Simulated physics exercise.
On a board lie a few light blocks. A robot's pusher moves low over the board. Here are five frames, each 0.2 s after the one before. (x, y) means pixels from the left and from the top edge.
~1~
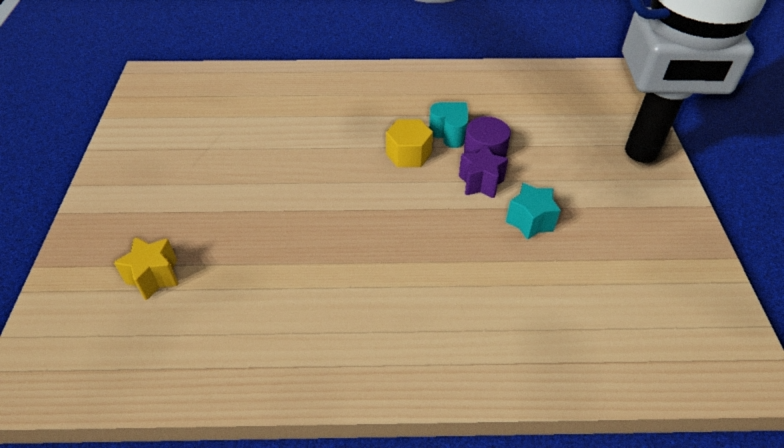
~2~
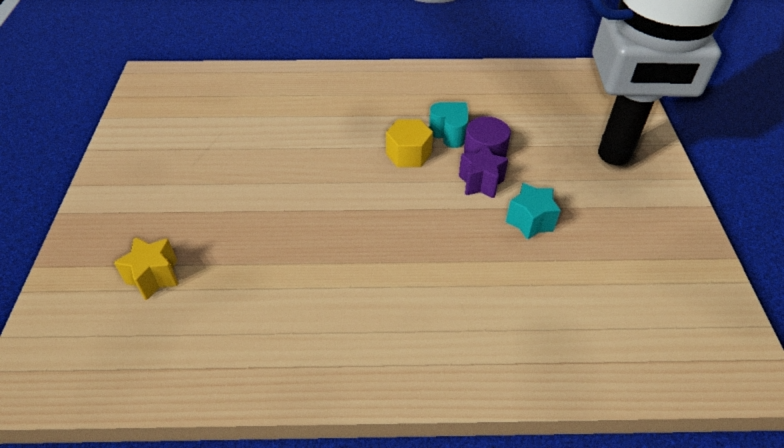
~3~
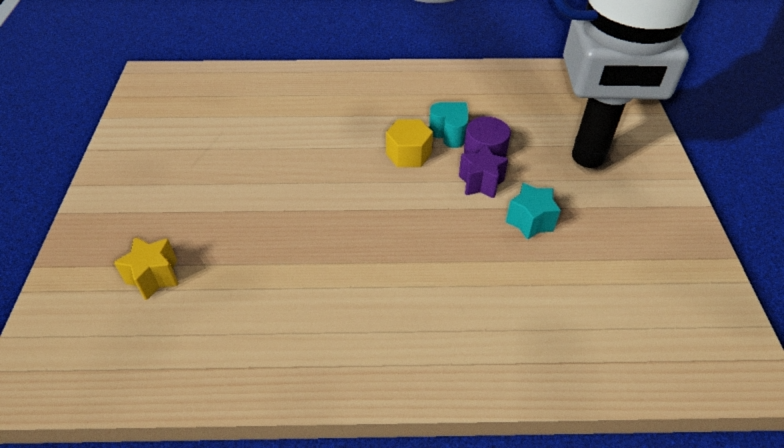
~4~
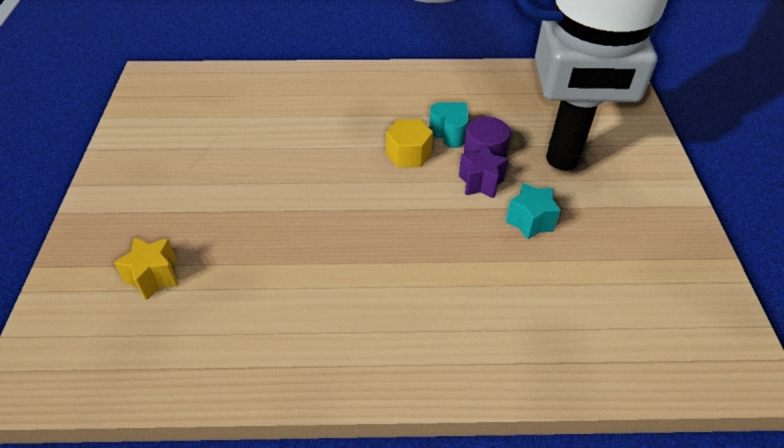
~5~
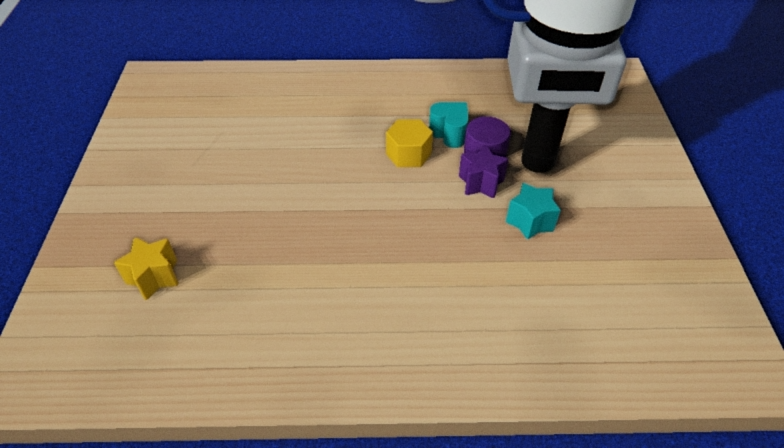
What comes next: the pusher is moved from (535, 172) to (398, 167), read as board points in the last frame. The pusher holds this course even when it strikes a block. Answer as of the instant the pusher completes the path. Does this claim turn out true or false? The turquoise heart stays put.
The claim does not hold.
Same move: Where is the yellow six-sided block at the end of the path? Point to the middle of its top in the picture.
It comes to (381, 122).
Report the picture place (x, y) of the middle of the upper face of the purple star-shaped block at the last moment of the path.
By then it is at (451, 170).
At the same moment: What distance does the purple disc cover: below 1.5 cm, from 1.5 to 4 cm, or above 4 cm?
It travels between 1.5 and 4 cm.
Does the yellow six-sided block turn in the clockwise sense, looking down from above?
Yes, it checks out.
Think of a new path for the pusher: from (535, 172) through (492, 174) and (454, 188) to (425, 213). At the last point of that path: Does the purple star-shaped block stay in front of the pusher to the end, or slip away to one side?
I'd say the purple star-shaped block is still out in front of the pusher at the end.
On the path given first. One third of the way, pusher (489, 161); turquoise heart (441, 104); purple star-shaped block (471, 165); purple disc (473, 125).
Two thirds of the way, pusher (443, 159); turquoise heart (437, 98), turned 20° anticlockwise; purple star-shaped block (452, 170), turned 50° anticlockwise; purple disc (462, 122).
At the end, pusher (398, 158); yellow six-sided block (381, 122), turned 50° clockwise; turquoise heart (437, 98), turned 20° anticlockwise; purple star-shaped block (451, 170), turned 55° anticlockwise; purple disc (462, 122).
